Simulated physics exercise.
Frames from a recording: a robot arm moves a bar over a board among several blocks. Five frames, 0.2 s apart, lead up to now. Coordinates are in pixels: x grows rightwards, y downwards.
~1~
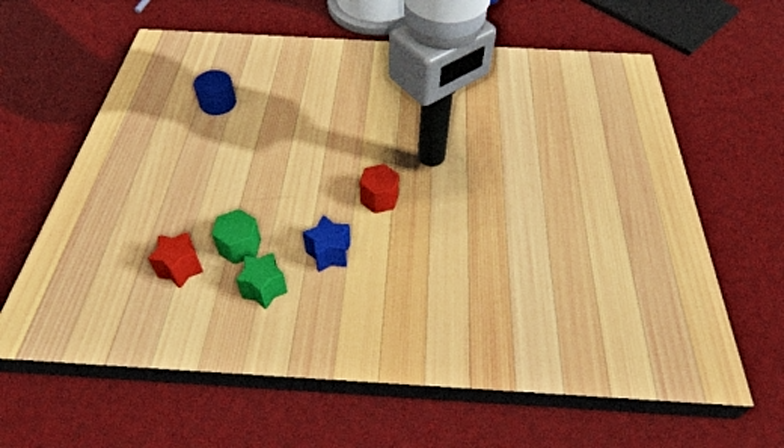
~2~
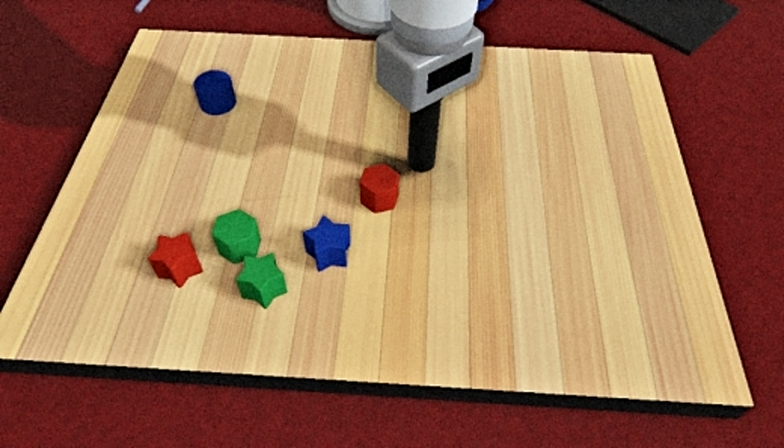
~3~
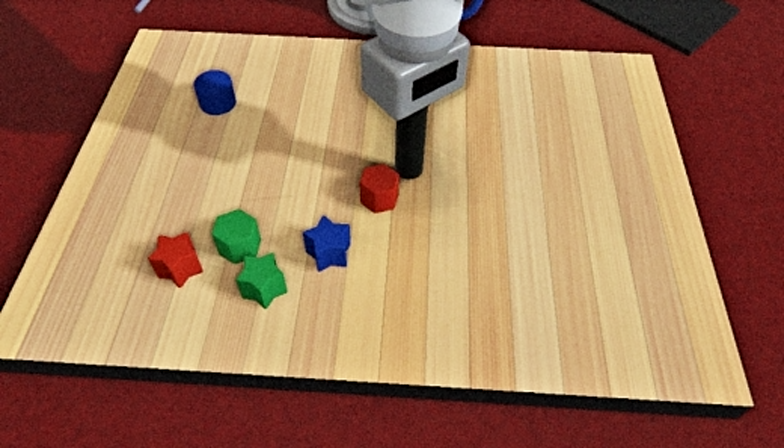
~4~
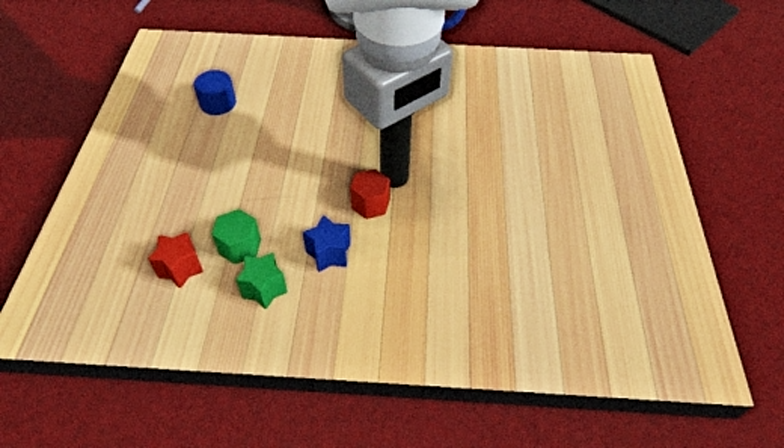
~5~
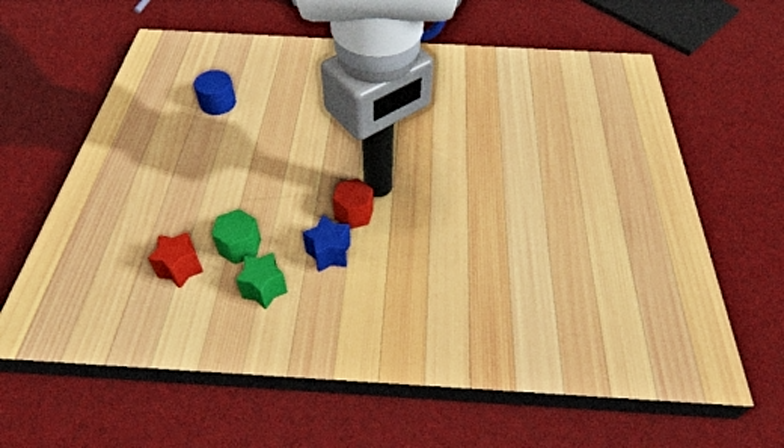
A robot arm moves left and nudges the red six-sided block toward the blue star.
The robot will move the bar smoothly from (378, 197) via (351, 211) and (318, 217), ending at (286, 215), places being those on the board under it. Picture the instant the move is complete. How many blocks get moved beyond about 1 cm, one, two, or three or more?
Of all the blocks, two travel more than a centimetre.
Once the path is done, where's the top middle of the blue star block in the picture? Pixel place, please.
In the picture, it is at (314, 247).
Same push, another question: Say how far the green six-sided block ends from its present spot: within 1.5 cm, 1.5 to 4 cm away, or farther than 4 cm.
Final distance: Less than 1.5 cm.
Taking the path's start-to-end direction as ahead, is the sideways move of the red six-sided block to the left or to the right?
The shift is leftward.
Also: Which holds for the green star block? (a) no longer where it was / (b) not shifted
Choice b: Not shifted.
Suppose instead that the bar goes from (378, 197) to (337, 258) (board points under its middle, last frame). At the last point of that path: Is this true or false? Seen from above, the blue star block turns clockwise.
This is false.
The first path, step by step. One third of the way, bar (350, 201); blue star block (322, 239), turned 30° anticlockwise; red six-sided block (323, 208).
Two thirds of the way, bar (316, 208); blue star block (315, 247), turned 55° anticlockwise; red six-sided block (293, 221), turned 25° anticlockwise.
At the end, bar (284, 206); green six-sided block unmoved; green star block unmoved; blue star block (314, 247), turned 60° anticlockwise; red six-sided block (281, 224), turned 60° anticlockwise.
